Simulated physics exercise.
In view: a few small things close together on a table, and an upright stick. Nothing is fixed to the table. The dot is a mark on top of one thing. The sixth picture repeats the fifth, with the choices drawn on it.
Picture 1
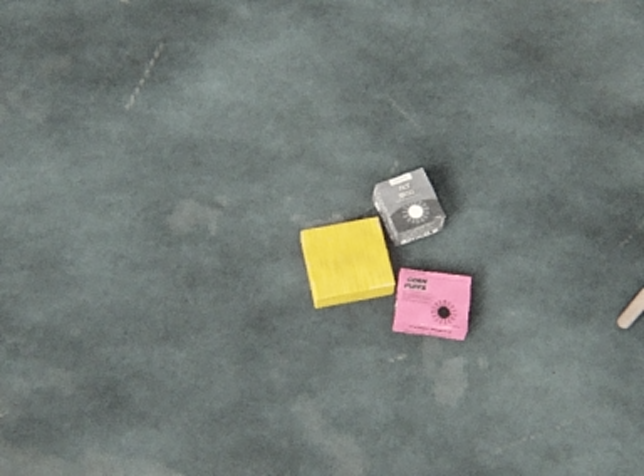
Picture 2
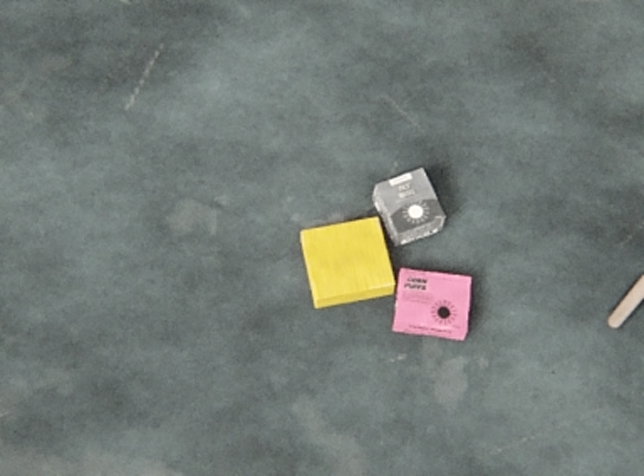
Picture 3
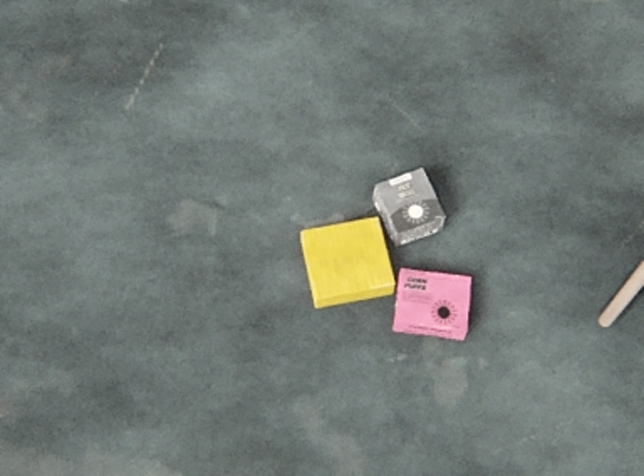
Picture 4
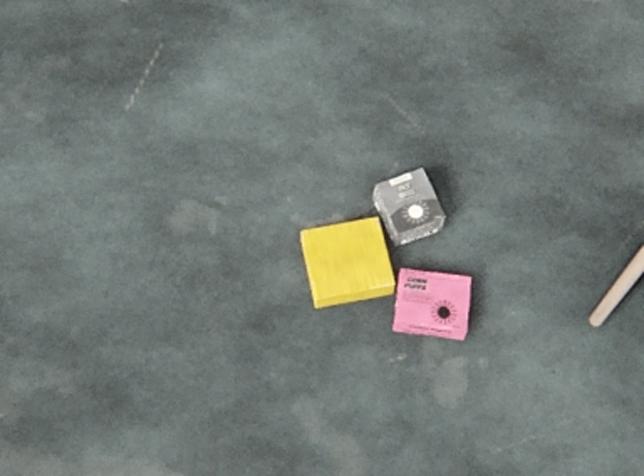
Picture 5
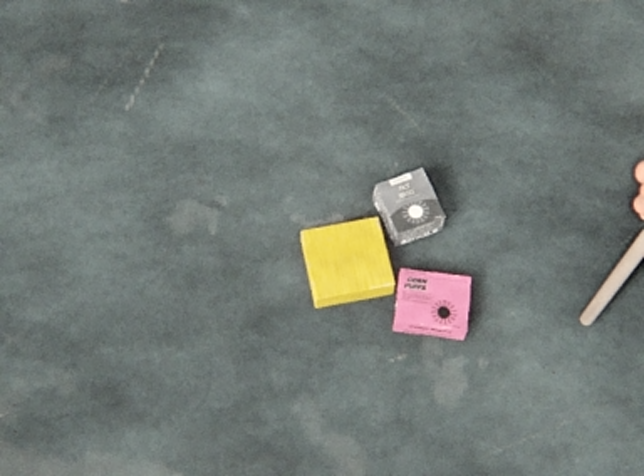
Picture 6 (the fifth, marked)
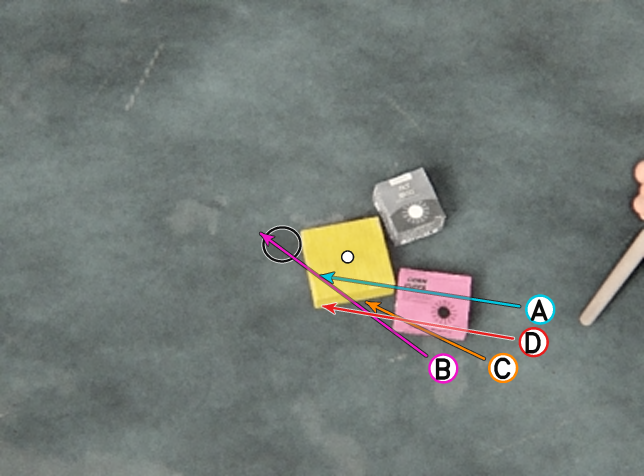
A stick held by fingers inches in from the right toward three still, clustered objects.
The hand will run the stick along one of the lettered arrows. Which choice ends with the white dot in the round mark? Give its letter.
Only A gets it there.
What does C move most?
The pink packet goes farthest.
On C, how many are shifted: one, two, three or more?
In all, one.
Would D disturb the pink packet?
Yes.
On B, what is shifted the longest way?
The yellow block.
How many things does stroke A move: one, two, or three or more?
It moves two.
On the marked copy, A from (520, 306) to (321, 276); B from (426, 356) to (261, 234); C from (484, 359) to (367, 302); D from (513, 339) to (323, 306); the ring at (282, 244); the white dot at (348, 257).
Taking A. A third of the way, foot of the stick (447, 296); yellow block (332, 262); pink packet (409, 309).
Two thirds of the way, foot of the stick (375, 285); yellow block (322, 263); pink packet (372, 322).
When it is over, foot of the stick (321, 277); yellow block (281, 250); pink packet (370, 324); the dot on the yellow block is in the ring.
As for the rest, B leaves the dotted thing at (330, 223); C leaves the dotted thing at (345, 260); D leaves the dotted thing at (303, 219).
